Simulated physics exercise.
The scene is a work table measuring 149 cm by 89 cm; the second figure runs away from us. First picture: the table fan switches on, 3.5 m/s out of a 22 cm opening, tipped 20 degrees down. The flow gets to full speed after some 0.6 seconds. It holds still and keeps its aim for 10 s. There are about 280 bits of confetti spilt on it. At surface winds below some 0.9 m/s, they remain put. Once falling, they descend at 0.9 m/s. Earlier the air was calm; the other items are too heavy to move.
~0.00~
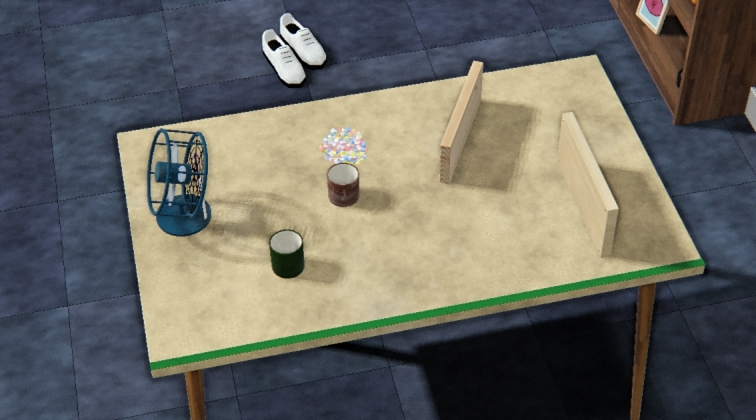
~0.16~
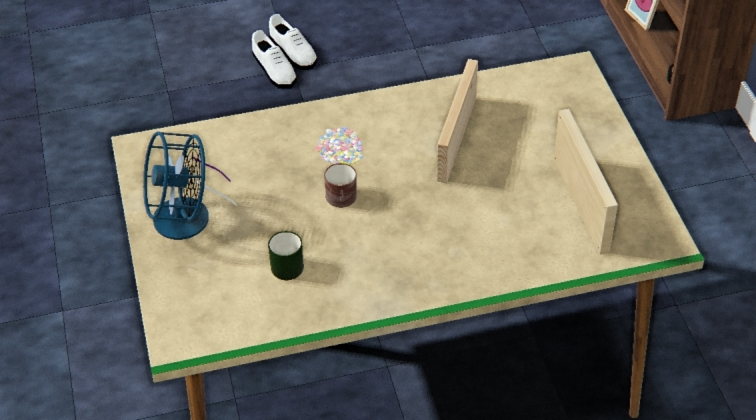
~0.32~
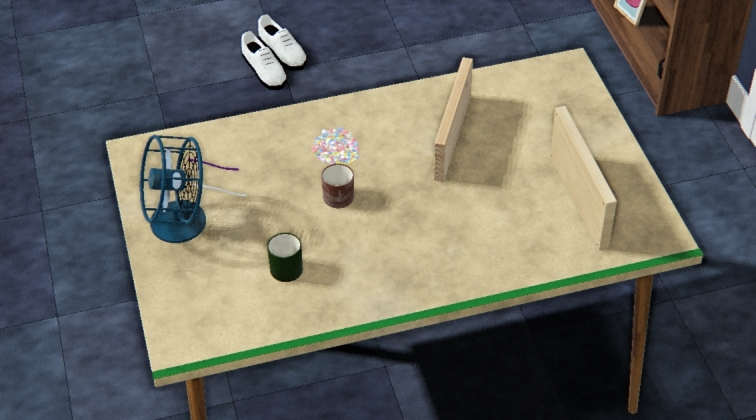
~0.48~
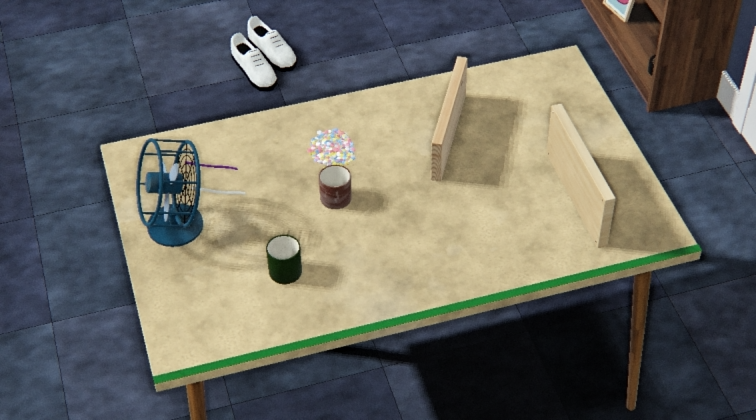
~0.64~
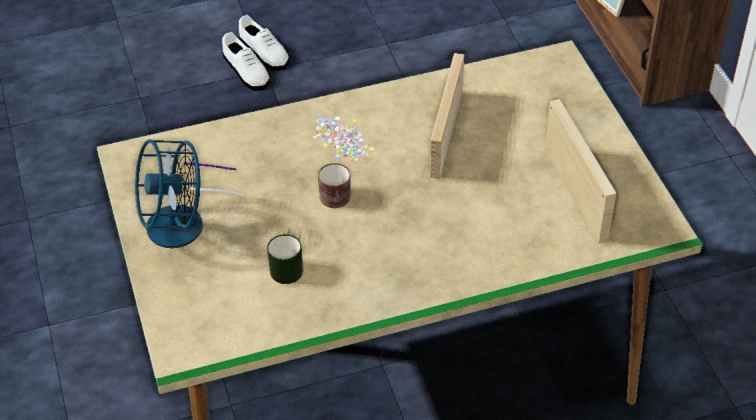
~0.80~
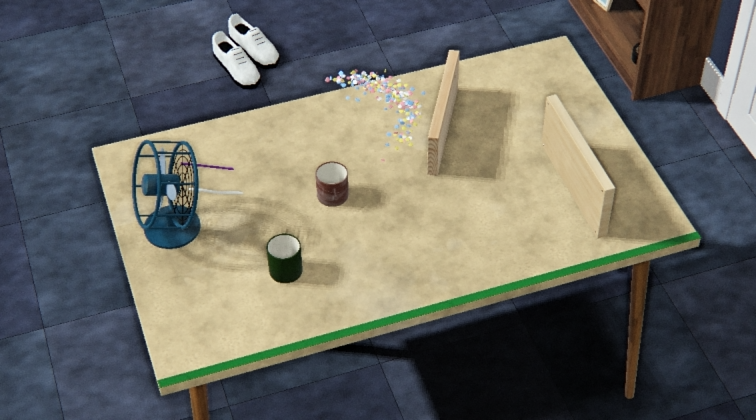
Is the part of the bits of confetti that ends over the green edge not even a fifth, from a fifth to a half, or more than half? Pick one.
It is not even a fifth.
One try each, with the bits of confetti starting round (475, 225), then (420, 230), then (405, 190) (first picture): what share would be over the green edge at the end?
First try near 100 %, second near 100 %, third near 90 %.
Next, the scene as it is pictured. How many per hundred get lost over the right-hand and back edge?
Estimate: Right-hand ~ 0 %; back ~ 100 %.
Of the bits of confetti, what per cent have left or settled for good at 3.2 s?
100 %.
After 2.0 s, 1 % are over the green edge; 94 % have settled or left.
After 3.2 s, 3 % are over the green edge; 100 % have settled or left.
After 5.5 s, 3 % are over the green edge; 100 % have settled or left.
After 10.0 s, at the end, 3 % are over the green edge.
